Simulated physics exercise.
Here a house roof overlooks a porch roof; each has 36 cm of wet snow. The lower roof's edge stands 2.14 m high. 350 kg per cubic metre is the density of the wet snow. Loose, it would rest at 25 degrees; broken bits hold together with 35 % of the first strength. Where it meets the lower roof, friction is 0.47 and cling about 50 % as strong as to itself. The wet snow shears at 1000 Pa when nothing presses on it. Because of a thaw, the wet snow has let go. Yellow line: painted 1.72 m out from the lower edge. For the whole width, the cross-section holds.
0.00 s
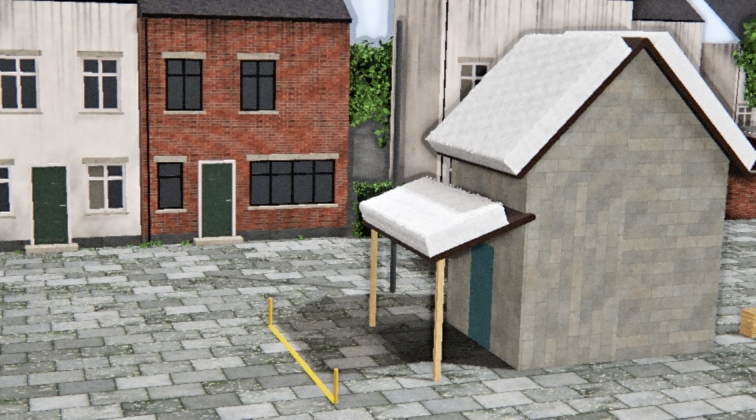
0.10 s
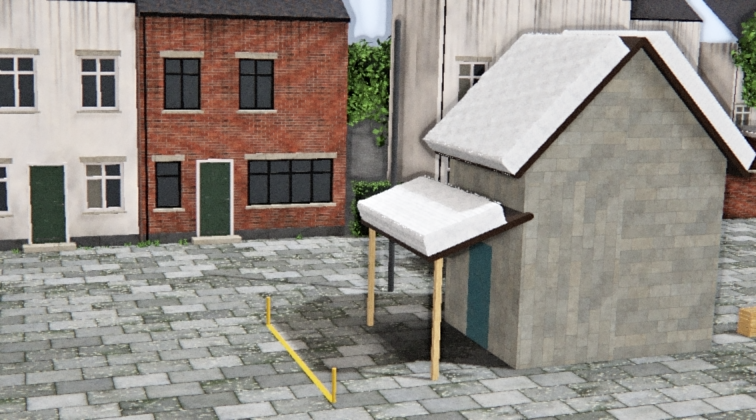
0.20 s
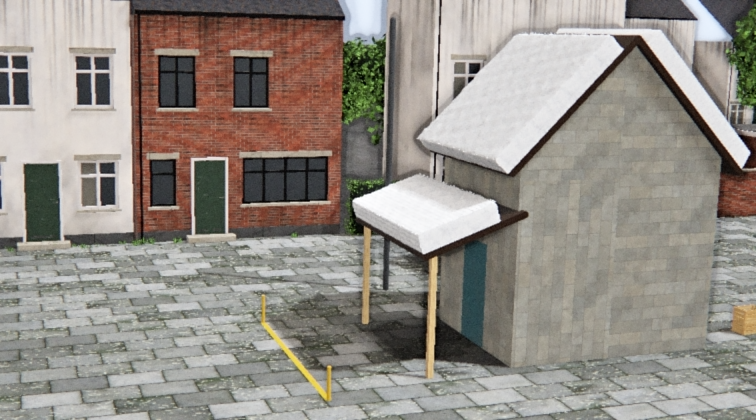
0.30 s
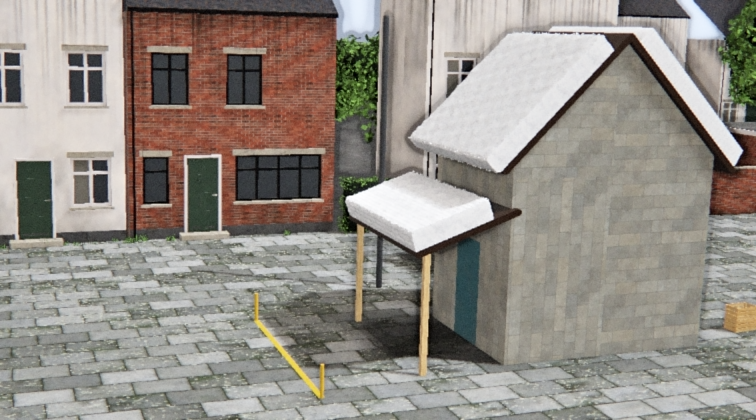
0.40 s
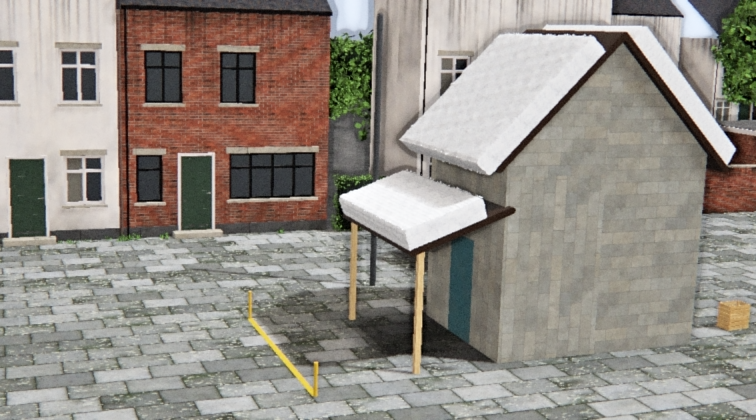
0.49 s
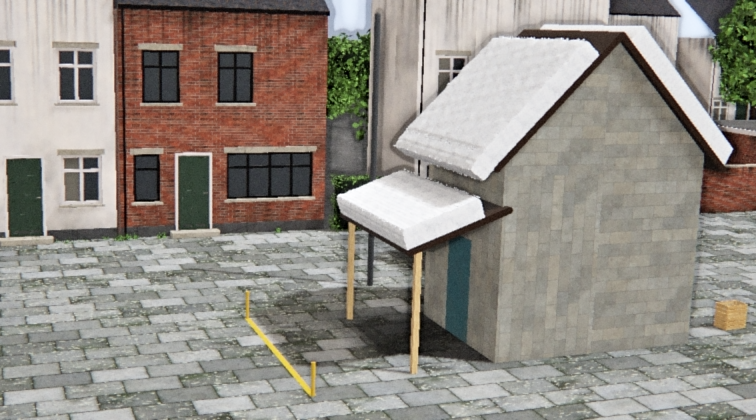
The footage shows a stone building with thick white snow on its roof and porch, beside a yellow line on grey paving. As the view drifts slightly, the main roof's left-hand snow slides a short way down the slope.
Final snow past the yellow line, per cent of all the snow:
Roughly 6 %.
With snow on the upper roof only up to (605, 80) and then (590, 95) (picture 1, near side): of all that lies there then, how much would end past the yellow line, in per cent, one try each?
First try 1 per cent, second try 0 per cent.
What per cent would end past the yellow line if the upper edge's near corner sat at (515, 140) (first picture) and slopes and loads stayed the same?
30 per cent or so.
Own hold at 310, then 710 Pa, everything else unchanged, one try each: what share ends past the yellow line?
35 %, then 18 %.
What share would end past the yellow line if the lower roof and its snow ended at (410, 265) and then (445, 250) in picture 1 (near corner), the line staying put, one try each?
Roughly 5 % and then 8 %.
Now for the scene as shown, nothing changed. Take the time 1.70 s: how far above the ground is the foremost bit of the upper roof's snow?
About 2.2 m.
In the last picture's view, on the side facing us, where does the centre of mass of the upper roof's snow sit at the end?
Pretty much at (376, 330), I'd say.
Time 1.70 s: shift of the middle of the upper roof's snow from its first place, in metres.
It is around 2.2 m from where it started.
By 1.05 s, none is below the lower edge and 0 % is past the line.
By 1.70 s, none is below the lower edge and 0 % is past the line.
By 2.35 s, 27 % is below the lower edge and 0 % is past the line.
By 3.00 s, 44 % is below the lower edge and 5 % is past the line.
By 5.40 s, at the end, 67 % is below the lower edge and 6 % is past the line.
